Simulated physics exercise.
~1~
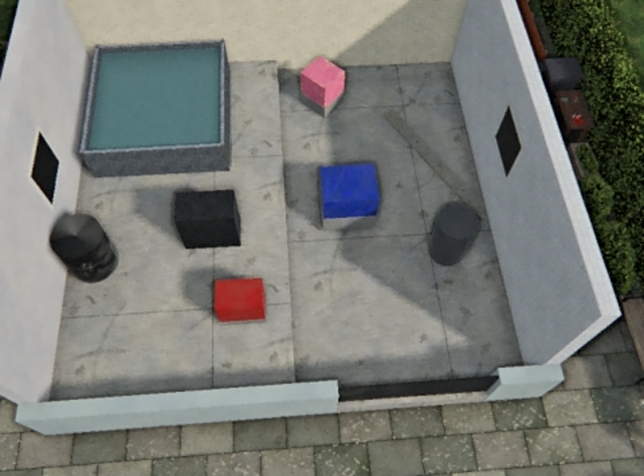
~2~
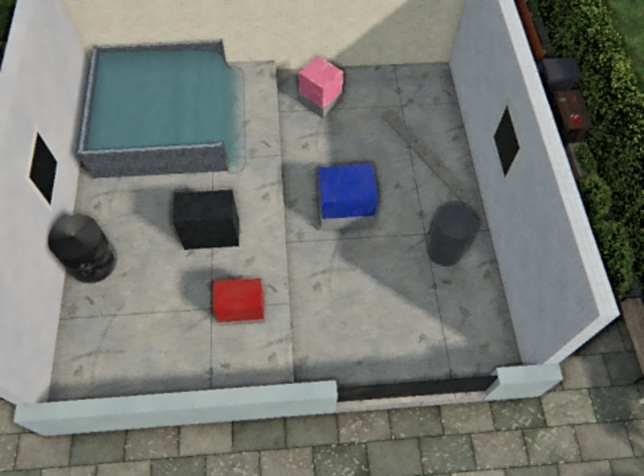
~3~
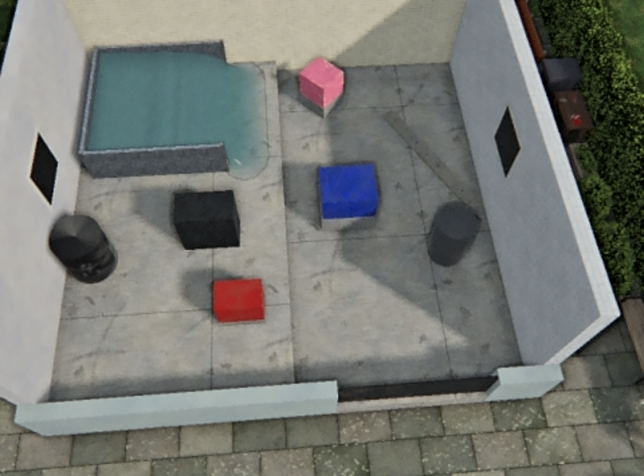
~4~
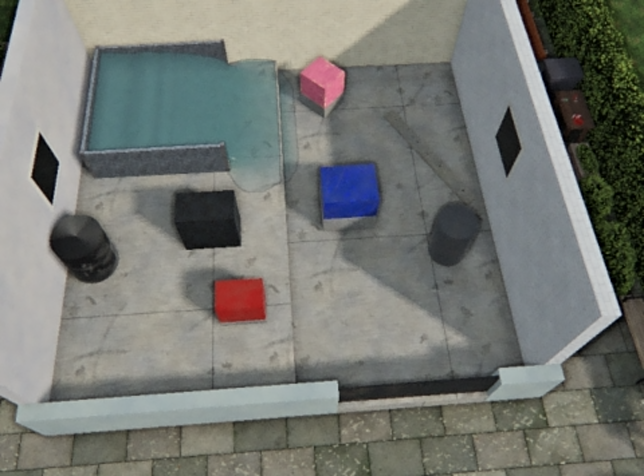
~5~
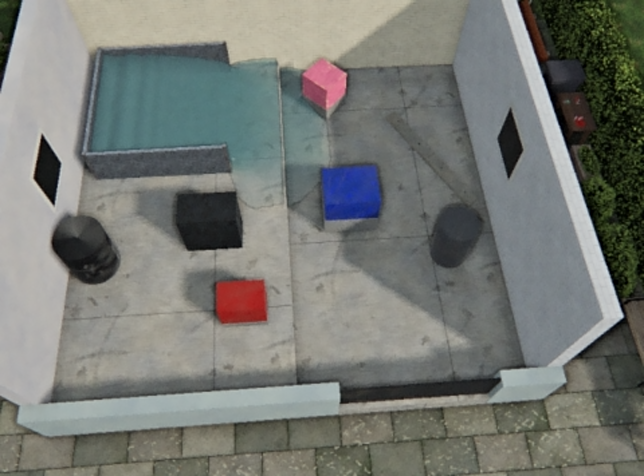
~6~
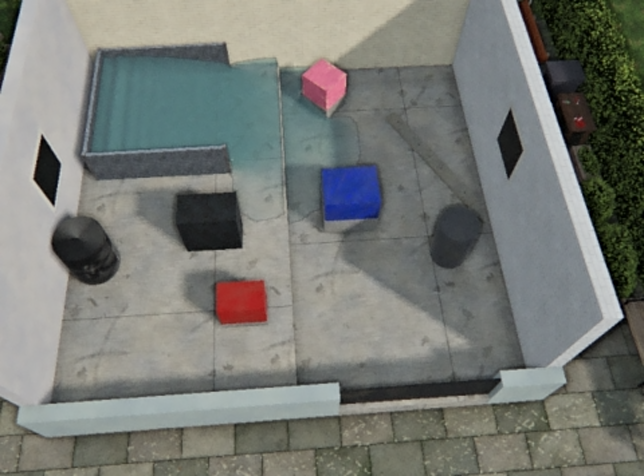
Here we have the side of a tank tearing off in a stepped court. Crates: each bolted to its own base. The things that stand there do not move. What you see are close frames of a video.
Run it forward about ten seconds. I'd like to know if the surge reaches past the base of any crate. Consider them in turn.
Blue crate: Safe. Pink crate: Not safe. Red crate: Safe.
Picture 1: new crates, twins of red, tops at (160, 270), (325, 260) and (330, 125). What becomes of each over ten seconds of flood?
So, in the order given: Untouched, flooded, flooded.
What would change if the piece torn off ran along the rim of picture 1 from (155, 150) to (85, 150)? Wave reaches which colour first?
Answer: The crate marked red.
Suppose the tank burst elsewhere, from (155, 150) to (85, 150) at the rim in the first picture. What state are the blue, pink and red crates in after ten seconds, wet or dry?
Here's how it goes: The blue crate is left untouched, the pink crate is left untouched, and the red crate is swamped.
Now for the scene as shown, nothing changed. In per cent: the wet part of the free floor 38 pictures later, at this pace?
It should be close to 65 %.
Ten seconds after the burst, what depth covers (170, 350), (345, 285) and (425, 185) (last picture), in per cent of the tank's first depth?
Readings in sequence: 0, 18, 16 percent.
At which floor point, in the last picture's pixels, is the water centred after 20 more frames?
I'd put it at around (349, 159).
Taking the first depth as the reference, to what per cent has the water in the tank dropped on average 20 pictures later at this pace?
20 per cent or thereabouts.
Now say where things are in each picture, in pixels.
In the first picture, the open tank at (158, 96) is whole and still.
In the second picture, the front is at (230, 171), out from the gap at (223, 108).
In the third picture, the front is at (254, 173), out from the gap at (224, 110).
In the fourth picture, the front is at (262, 186), out from the gap at (225, 111).
In the fifth picture, the front is at (300, 197), out from the gap at (227, 113).
In the sixth picture, the front is at a hidden place, out from the gap at (227, 113).
A moment on, water covers 30 % of the floor; the blue crate water round its plinth, the pink crate water round its plinth, the red crate not reached.
Next, water covers 45 % of the floor; the blue crate water round its plinth, the pink crate water round its plinth, the red crate not reached.
Then, water covers 60 % of the floor; the blue crate water round its plinth, the pink crate water round its plinth, the red crate not reached.
Later, water covers 65 % of the floor; the blue crate water round its plinth, the pink crate water round its plinth, the red crate water round its plinth.
In the end, water covers 65 % of the floor; the blue crate stayed above the water, the pink crate was topped, the red crate stayed above the water.
